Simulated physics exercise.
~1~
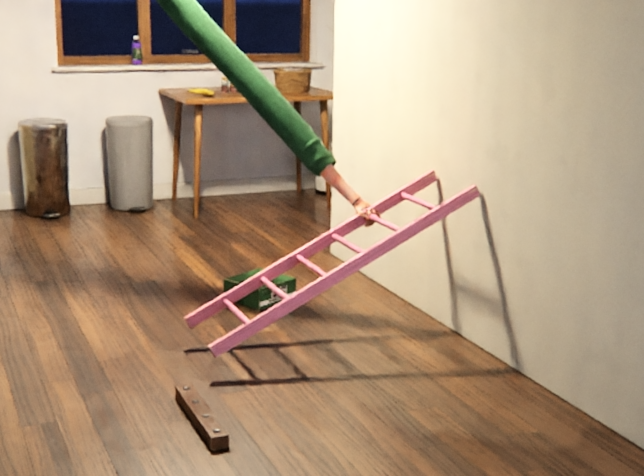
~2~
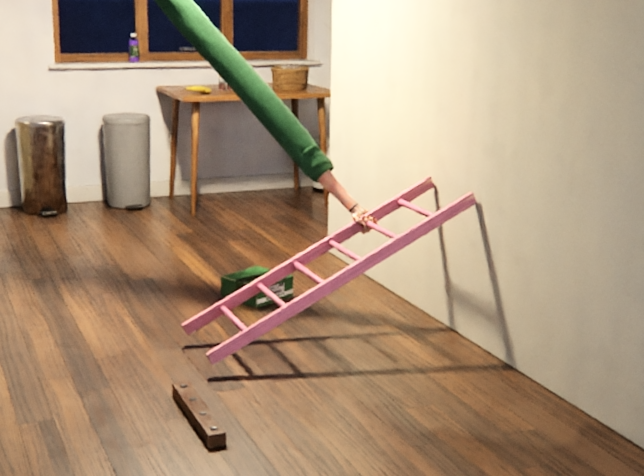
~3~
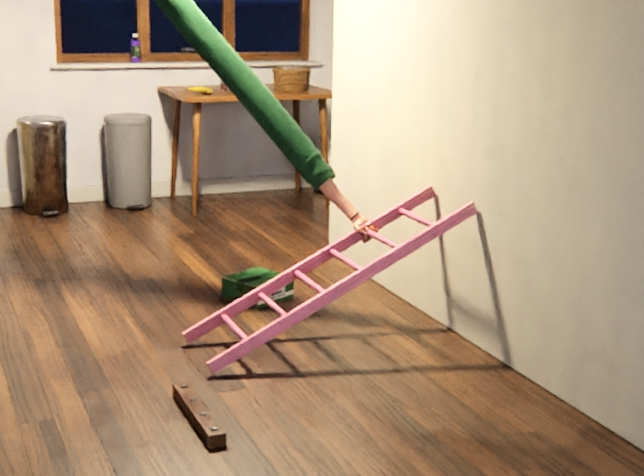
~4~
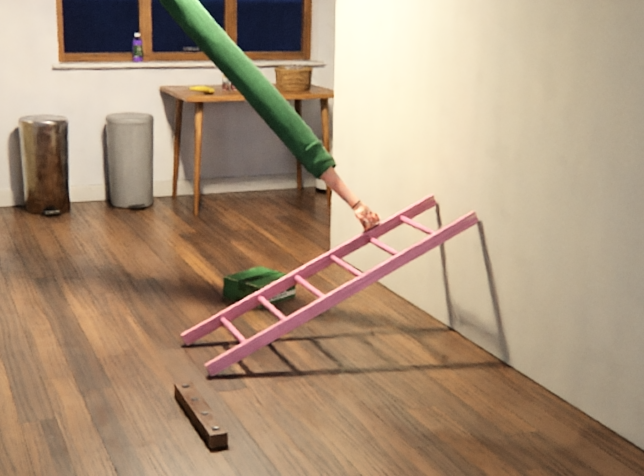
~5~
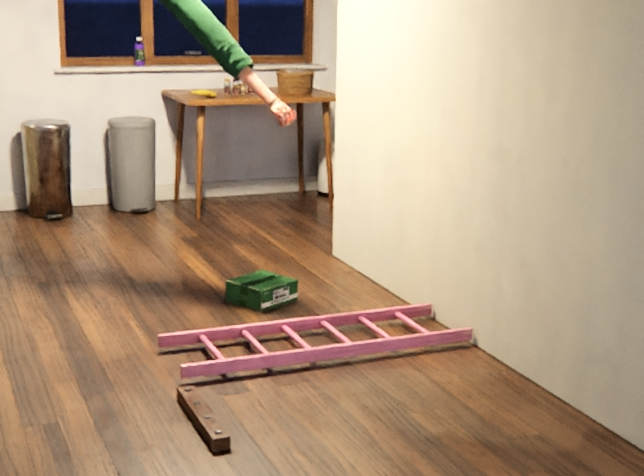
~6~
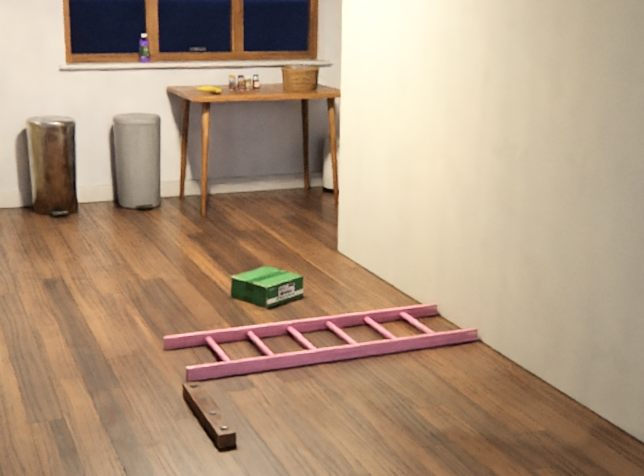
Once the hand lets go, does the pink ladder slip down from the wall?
Yes, the pink ladder slips down after the hand draws back. It ends up lying flat on the wooden floor.
